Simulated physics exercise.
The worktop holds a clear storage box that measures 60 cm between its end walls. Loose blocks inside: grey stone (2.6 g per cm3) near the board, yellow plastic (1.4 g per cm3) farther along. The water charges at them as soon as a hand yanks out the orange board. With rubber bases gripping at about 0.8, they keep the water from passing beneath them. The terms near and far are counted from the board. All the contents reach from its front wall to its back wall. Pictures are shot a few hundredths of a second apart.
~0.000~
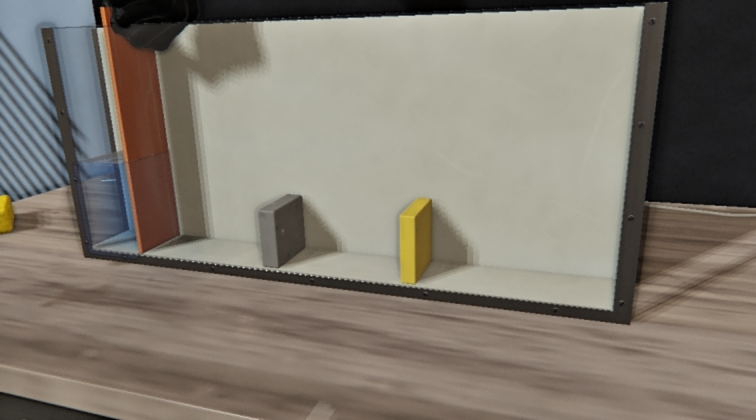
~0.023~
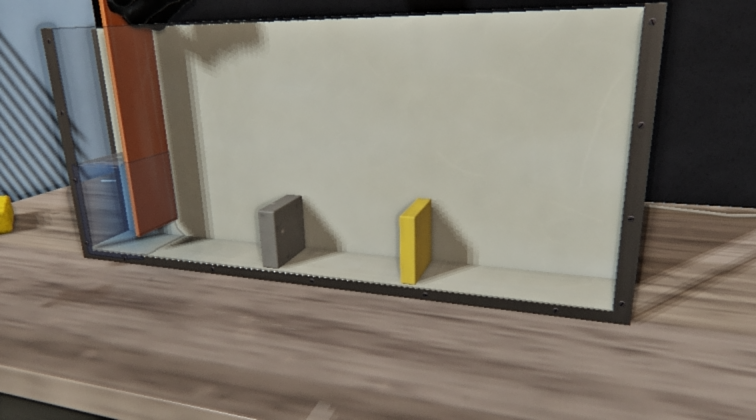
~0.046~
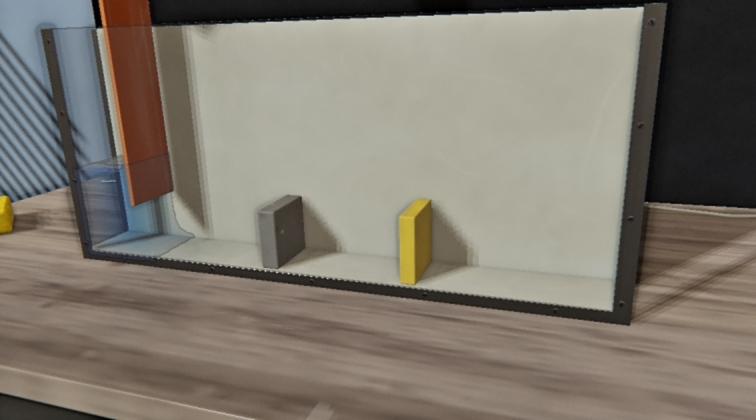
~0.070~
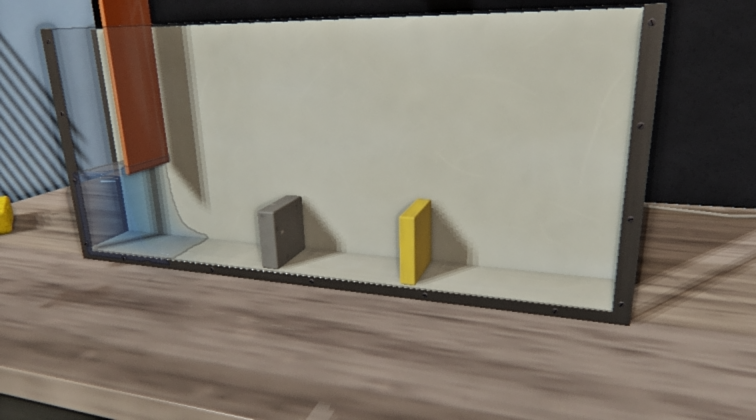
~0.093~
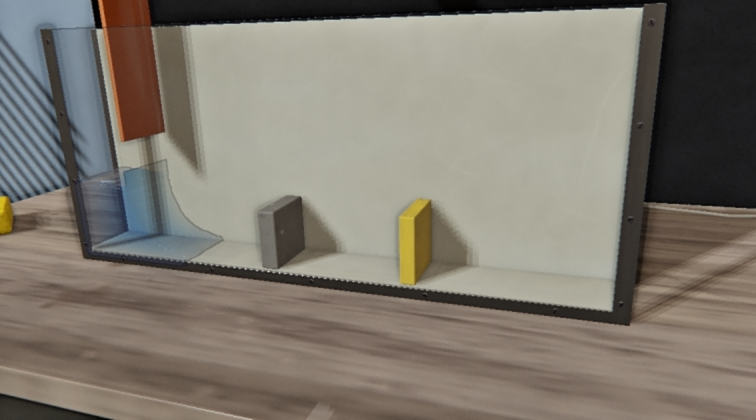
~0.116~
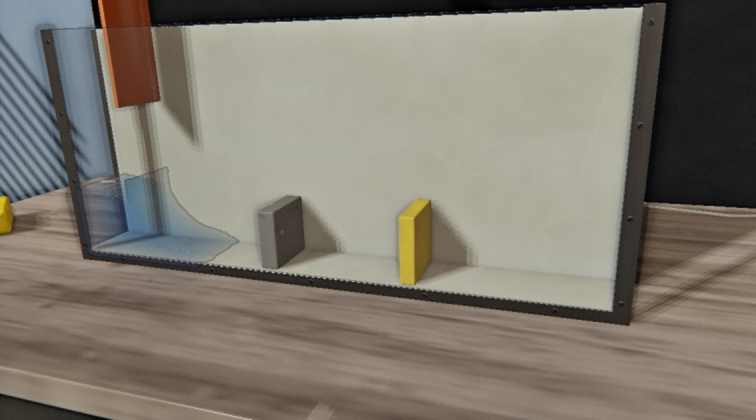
The clip shows a clear box on a worktop as a gloved hand lifts an orange board near its left end, and blue water spreads rightward along the floor toward a grey block, which stays still beside a yellow one.
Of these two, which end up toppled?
Verdict - near one toppled, far one not toppled.
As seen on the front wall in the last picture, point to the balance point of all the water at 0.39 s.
Around (207, 234).
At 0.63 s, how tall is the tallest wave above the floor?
About 3.5 cm.
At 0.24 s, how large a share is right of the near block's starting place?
About 0 in a hundred, I'd say.
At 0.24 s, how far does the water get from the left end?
Roughly 24 cm out.
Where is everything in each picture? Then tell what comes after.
The first picture shows level at the left end (84, 164); front at (138, 252); board bottom (140, 253); the near block's top is at (265, 214); the far block's top is at (407, 220).
The second picture shows level at the left end (84, 165); front at (145, 253); board bottom (137, 235).
The third picture shows level at the left end (84, 168); front at (156, 255); board bottom (132, 205).
The fourth picture shows level at the left end (85, 174); front at (170, 256); board bottom (127, 173).
The fifth picture shows level at the left end (86, 182); front at (186, 258); board bottom (121, 141).
The sixth picture shows level at the left end (87, 190); front at (204, 261); board bottom (116, 107); the near block's top is at (264, 215); the far block's top is at (406, 221).
By 0.24 s the front has run 24 cm from the left wall, the near block is upright and the far block is upright.
By 0.39 s the near block leans 28° and the far block is upright.
By 0.63 s the near block lies flat and the far block is upright.
At rest the near block lies flat and the far block is upright; 0 per cent of the water is past where the far block first stood.
